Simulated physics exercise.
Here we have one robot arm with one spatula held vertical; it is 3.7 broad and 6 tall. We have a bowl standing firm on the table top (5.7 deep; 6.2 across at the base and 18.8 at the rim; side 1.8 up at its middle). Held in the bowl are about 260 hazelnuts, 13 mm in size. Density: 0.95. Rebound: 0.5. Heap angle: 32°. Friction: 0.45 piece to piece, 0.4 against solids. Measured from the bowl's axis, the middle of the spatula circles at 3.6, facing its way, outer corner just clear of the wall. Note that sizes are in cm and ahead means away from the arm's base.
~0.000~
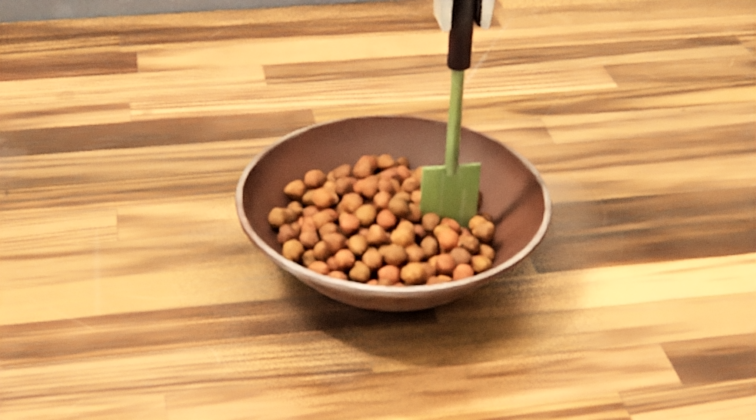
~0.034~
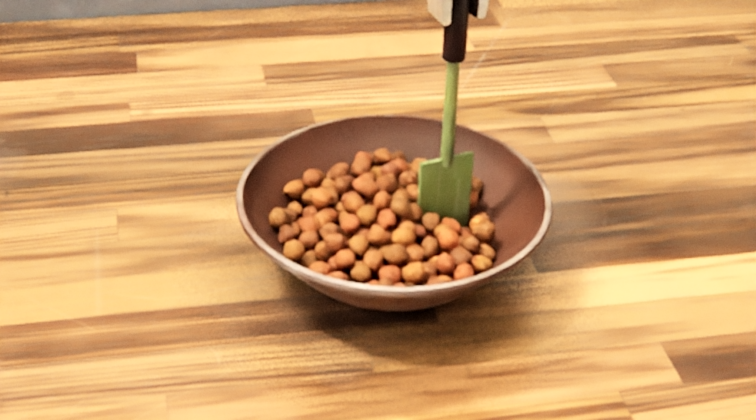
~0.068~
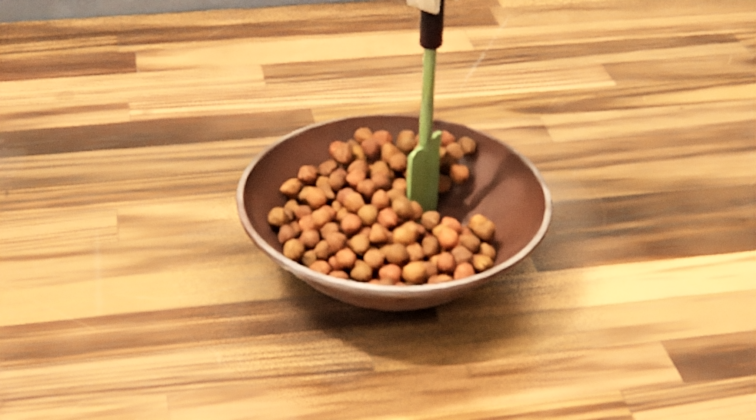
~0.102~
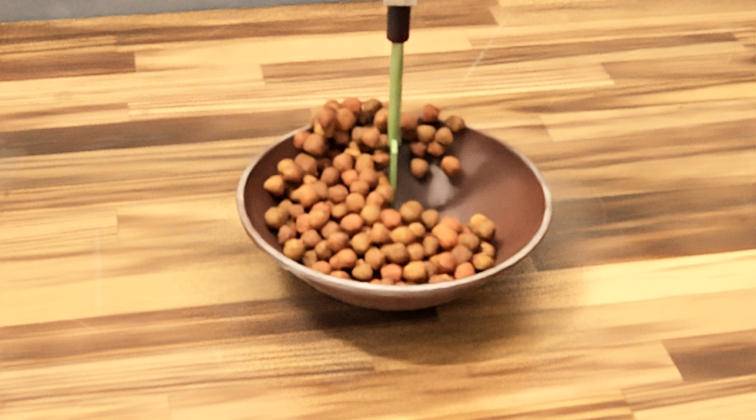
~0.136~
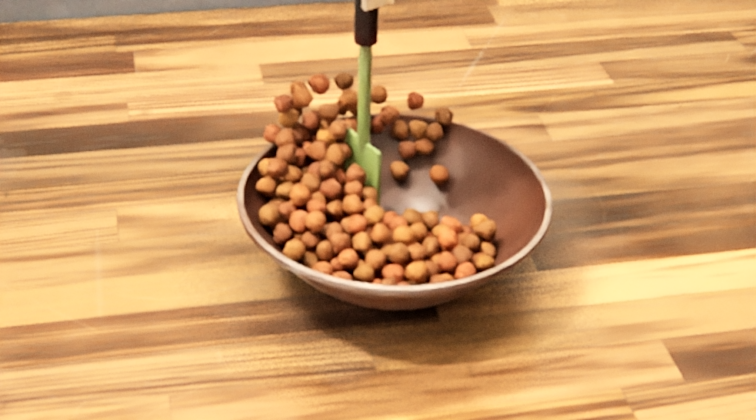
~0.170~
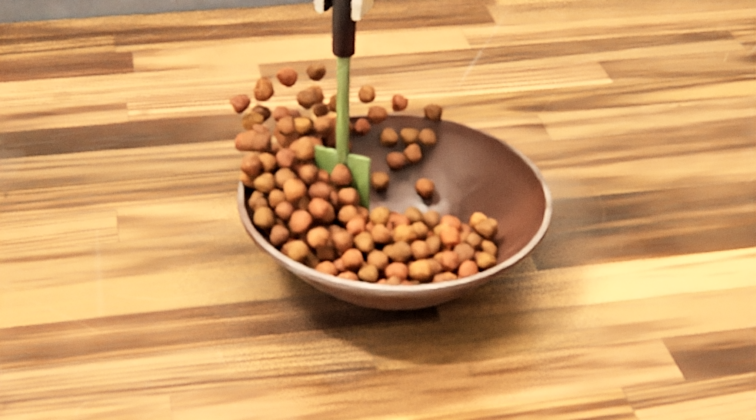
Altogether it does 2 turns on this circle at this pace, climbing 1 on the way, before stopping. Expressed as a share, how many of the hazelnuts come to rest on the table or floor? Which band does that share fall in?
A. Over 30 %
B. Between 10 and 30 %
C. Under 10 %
Over 30 % (A).
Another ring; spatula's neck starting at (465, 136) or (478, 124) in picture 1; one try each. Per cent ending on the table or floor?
Close to 50 and 45 in a hundred.
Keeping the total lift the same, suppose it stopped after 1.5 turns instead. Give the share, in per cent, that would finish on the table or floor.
Roughly 40 percent would end up there.
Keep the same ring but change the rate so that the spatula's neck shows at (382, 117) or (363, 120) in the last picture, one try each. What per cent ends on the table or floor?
It comes to roughly 25 per cent and then 30 per cent.
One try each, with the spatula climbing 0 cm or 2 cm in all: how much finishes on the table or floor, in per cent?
Estimates: 45 % then 35 %.
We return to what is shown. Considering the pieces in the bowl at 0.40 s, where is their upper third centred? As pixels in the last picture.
Upper-third centre: Approx. (483, 197) px.
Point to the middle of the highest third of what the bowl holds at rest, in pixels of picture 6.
The centre sits around (431, 196) in the last picture.
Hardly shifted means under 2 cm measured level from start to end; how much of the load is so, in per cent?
Near 5 per cent of the pieces.
After 0.40 s, 8° round, highest piece 8 above the table; 193 in the bowl, 63 on the table or floor, 9 in flight or on the tool.
After 0.63 s, 230° round, highest piece 8 above the table; 169 in the bowl, 88 on the table or floor, 8 in flight or on the tool.
After 0.94 s, 0° round, highest piece 5 above the table; 159 in the bowl, 106 on the table or floor.
After 1.64 s, 0° round, highest piece 5 above the table; 159 in the bowl, 106 on the table or floor.
In the end, 159 in the bowl, 106 on the table or floor. That is 40 % on the table or floor.
